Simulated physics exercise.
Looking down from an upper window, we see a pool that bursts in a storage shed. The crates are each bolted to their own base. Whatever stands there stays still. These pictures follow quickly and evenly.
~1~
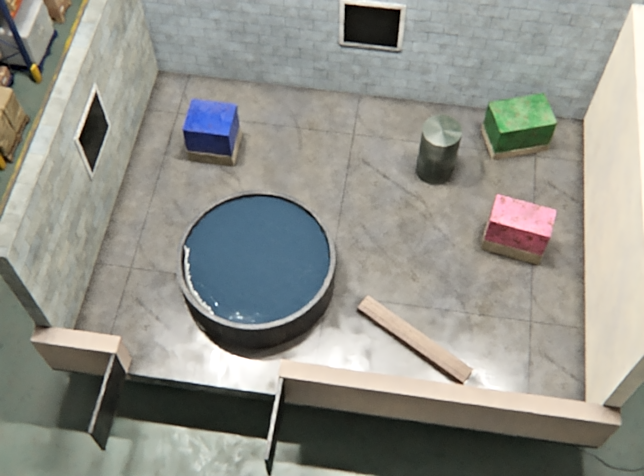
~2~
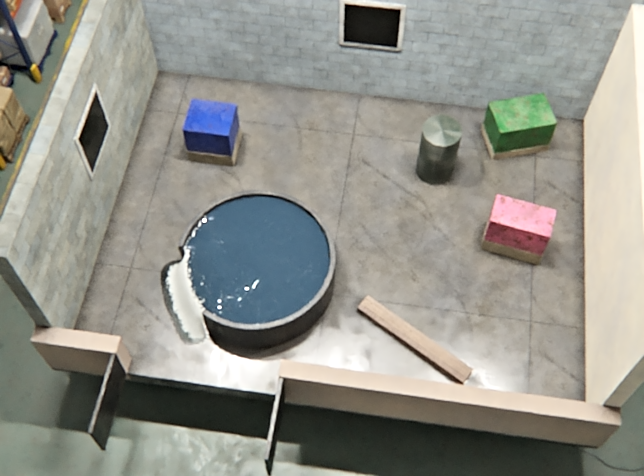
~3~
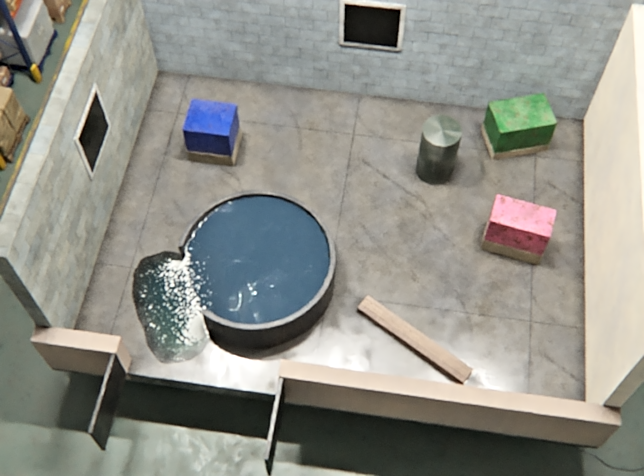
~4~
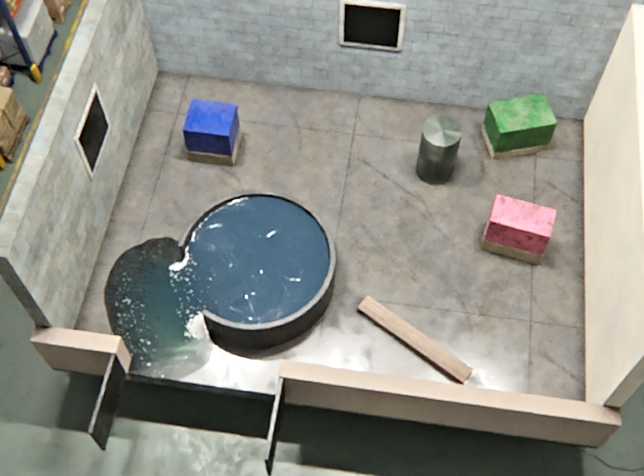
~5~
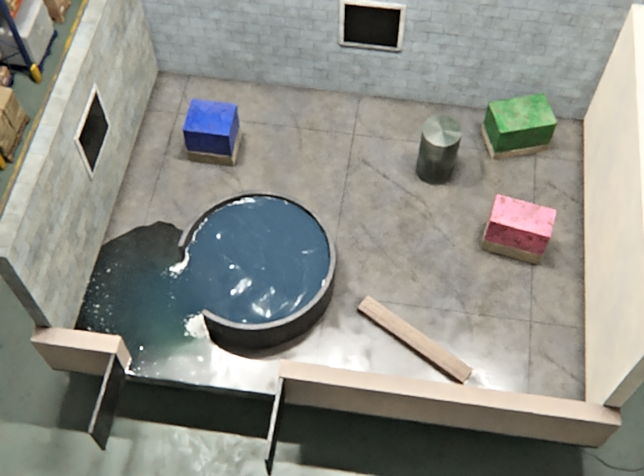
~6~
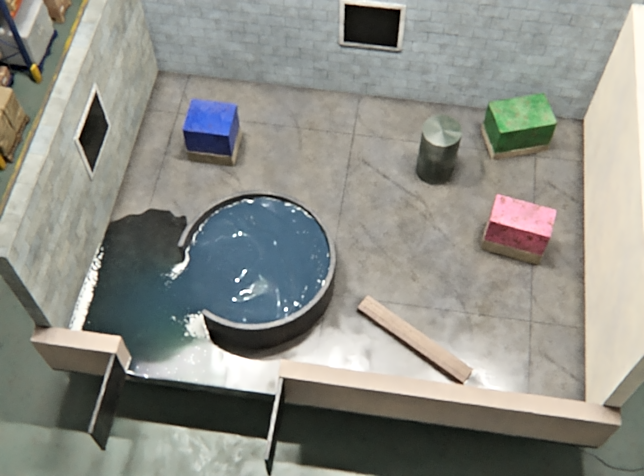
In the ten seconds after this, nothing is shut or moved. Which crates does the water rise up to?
The pink crate will be out of the water's reach; the blue crate will be out of the water's reach; the green crate will be out of the water's reach.
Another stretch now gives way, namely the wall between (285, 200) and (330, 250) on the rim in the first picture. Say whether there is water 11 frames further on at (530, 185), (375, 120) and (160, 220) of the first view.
Okay, the first is waterlogged, the next is waterlogged, and the last is left untouched.
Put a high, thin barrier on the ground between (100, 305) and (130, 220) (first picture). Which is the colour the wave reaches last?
That would be the pink-painted one.
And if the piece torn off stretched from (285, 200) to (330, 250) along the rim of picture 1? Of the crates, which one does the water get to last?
That would be the blue-painted one.
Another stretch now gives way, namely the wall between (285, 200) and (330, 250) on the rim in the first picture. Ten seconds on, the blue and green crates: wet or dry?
First, the blue crate is not reached; second, the green crate is flooded.
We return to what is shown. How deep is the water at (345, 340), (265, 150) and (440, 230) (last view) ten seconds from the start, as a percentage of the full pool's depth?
First spot roughly 0 %, second 4 %, third 6 %.
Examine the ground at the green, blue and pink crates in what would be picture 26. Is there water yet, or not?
Taking them in order: Green crate is not flooded, blue crate is flooded, pink crate is not flooded.
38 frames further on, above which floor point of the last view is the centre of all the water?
Roughly (226, 219) in the last picture.
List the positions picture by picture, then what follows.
In the first frame, the round tank at (256, 259) is whole and still.
In the second frame, the front is at (176, 264), out from the gap at (188, 294).
In the third frame, the front is at (148, 264), out from the gap at (189, 296).
In the fourth frame, water pours out at (189, 296) and has run to a hidden place.
In the fifth frame, water pours out at (189, 296) and has run to a hidden place.
In the sixth frame, the front is at a hidden place, out from the gap at (189, 296).
A moment on, water covers 10 % of the floor; the pink crate not reached, the blue crate not reached, the green crate not reached.
Next, water covers 15 % of the floor; the pink crate not reached, the blue crate not reached, the green crate not reached.
Then, water covers 30 % of the floor; the pink crate not reached, the blue crate water round its plinth, the green crate not reached.
Later, water covers 55 % of the floor; the pink crate not reached, the blue crate water round its plinth, the green crate not reached.
In the end, water covers 75 % of the floor; the pink crate stayed above the water, the blue crate stayed above the water, the green crate stayed above the water.
